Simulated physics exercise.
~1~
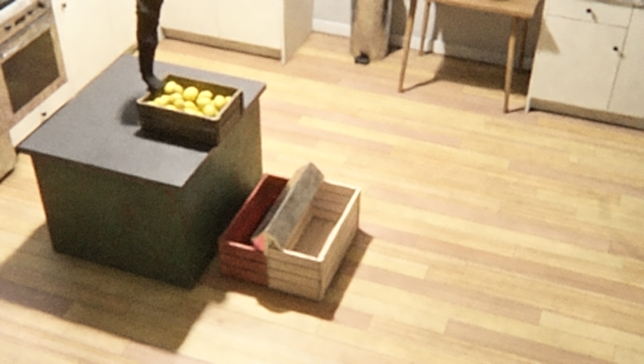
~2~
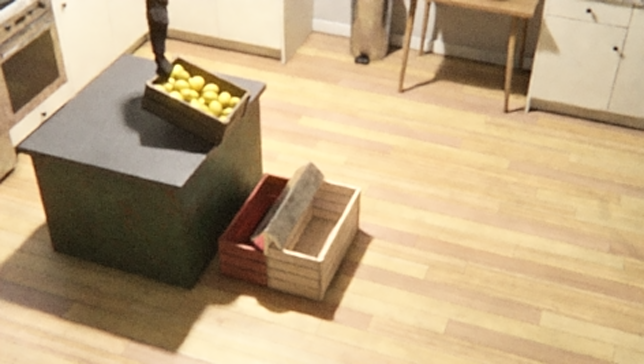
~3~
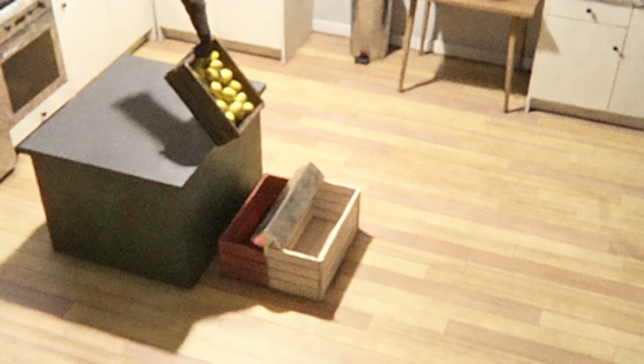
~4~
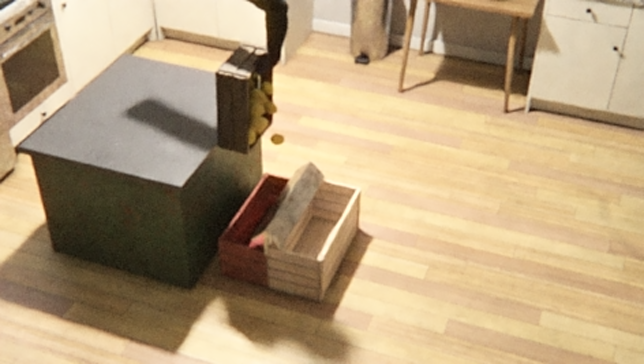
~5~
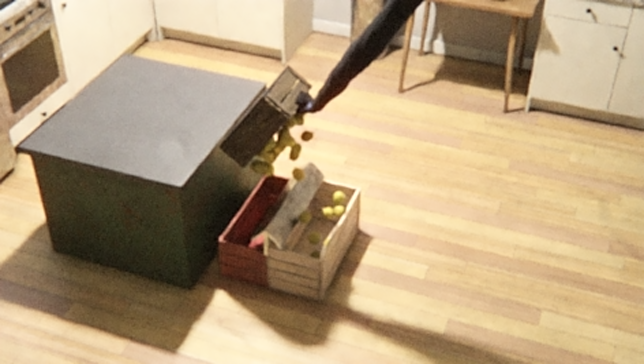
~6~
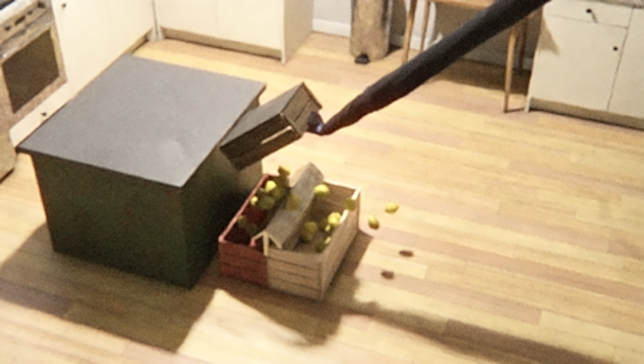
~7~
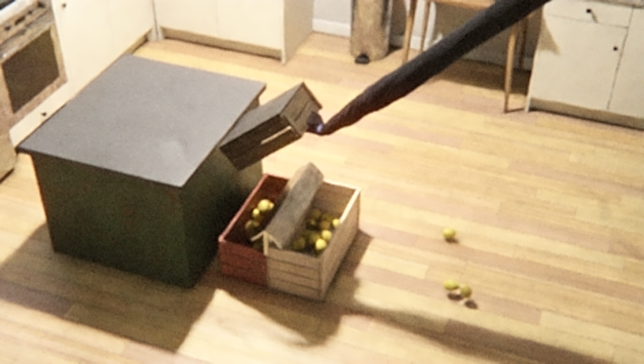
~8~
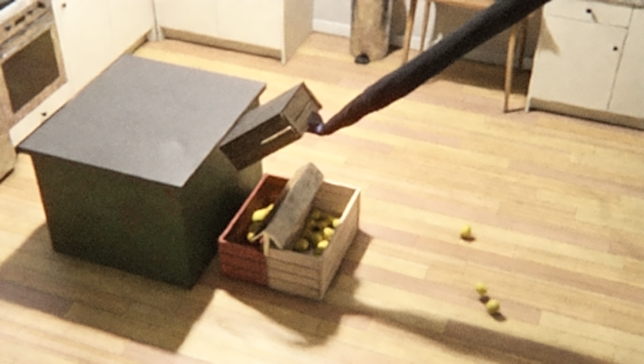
A dark crate of lemons was tipped up and over the edge of a bench by a long dark arm, spilling them onto a ridge between a red tub and a wooden box; most landed in the two containers, while three rolled away across the floor.
